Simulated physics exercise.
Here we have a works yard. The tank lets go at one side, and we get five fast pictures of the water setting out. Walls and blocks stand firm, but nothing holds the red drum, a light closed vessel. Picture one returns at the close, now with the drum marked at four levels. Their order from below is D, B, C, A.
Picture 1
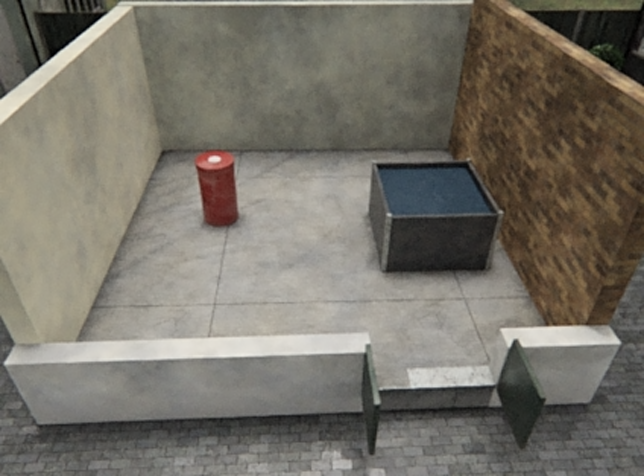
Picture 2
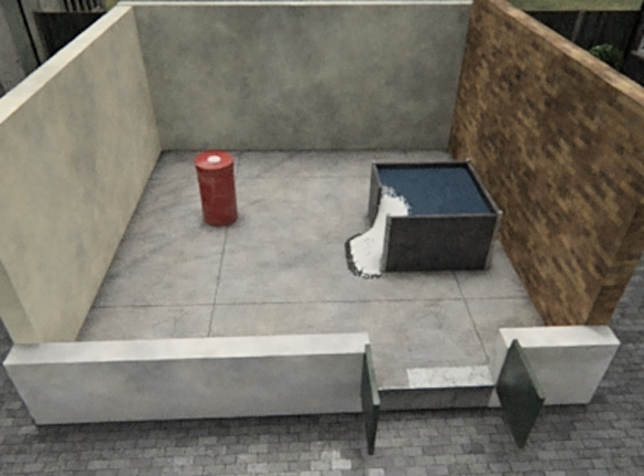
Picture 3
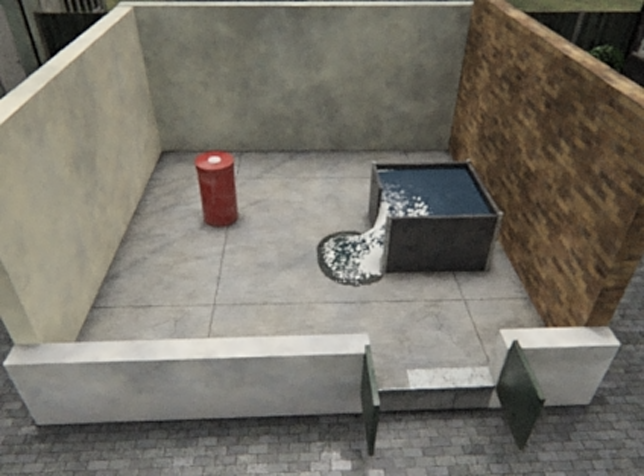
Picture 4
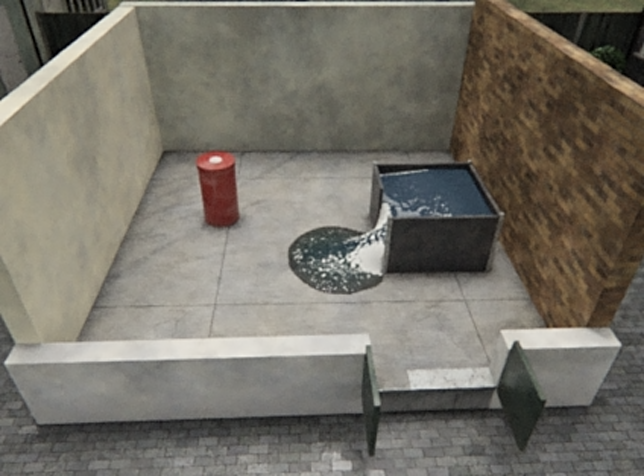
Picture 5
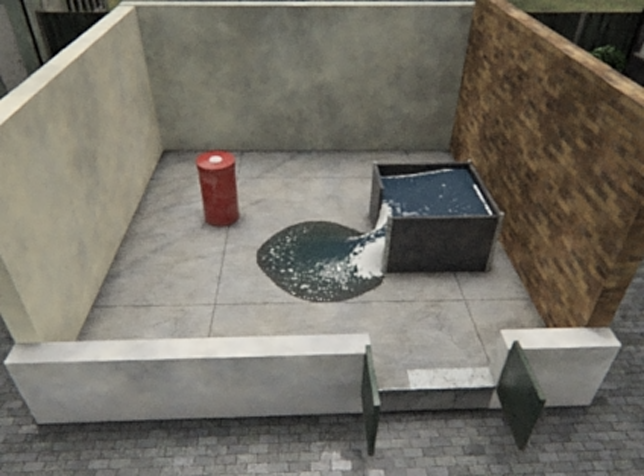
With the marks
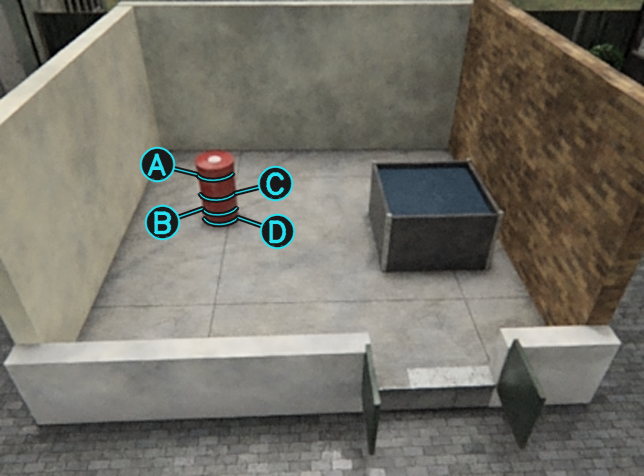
The footage shows a walled yard with a red drum and a full tank of water; water pours from the tank's left side, foaming onto the concrete and spreading leftward in a widening dark puddle while the drum stays still.
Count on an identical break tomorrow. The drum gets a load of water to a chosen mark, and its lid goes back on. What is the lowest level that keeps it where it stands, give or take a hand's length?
Line B.
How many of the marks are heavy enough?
Three of the four.
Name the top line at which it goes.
Here it is line D.
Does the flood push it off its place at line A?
No, not at all.
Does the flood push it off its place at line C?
No, that is safe.
On the marked copy, A at (213, 180); B at (218, 214); C at (216, 200); D at (219, 224); from the bottom up D, B, C, A.
With A, it does not move.
With B, it does not move.
With C, it does not move.
With D, it is pushed about 4 times its own width away.
